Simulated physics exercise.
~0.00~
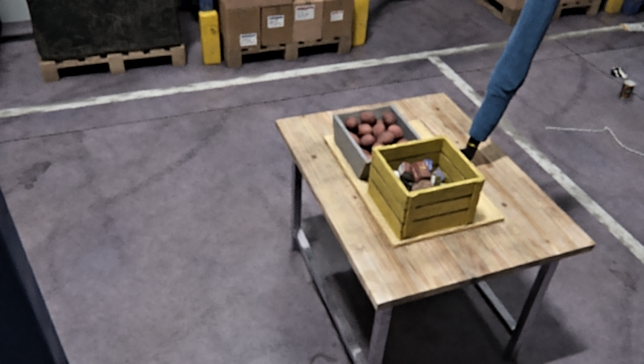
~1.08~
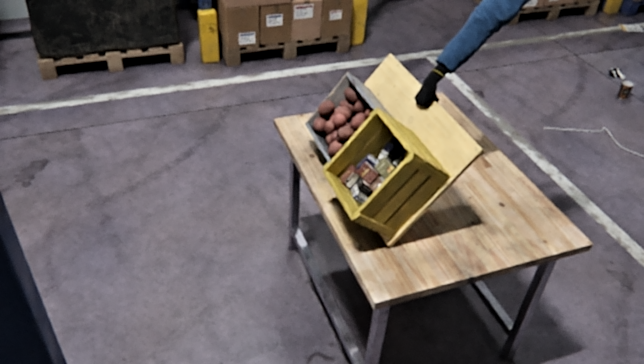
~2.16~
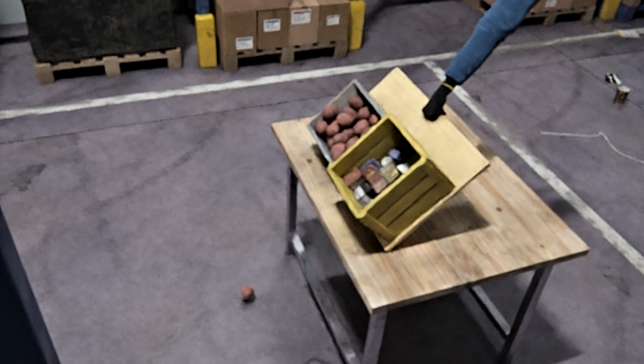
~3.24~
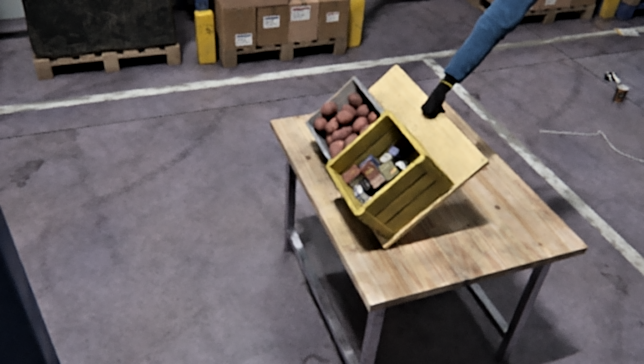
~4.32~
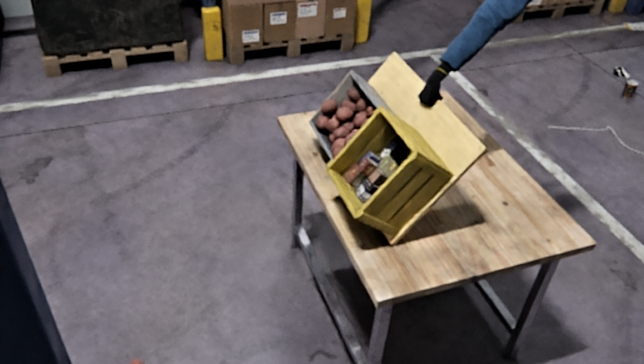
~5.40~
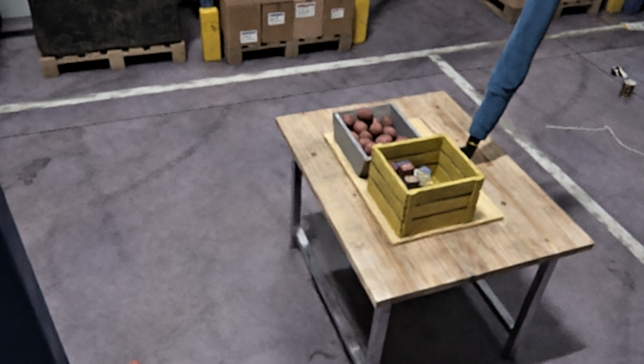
A gloved hand tips the board of crates leftward, one potato falls, and it settles flat.
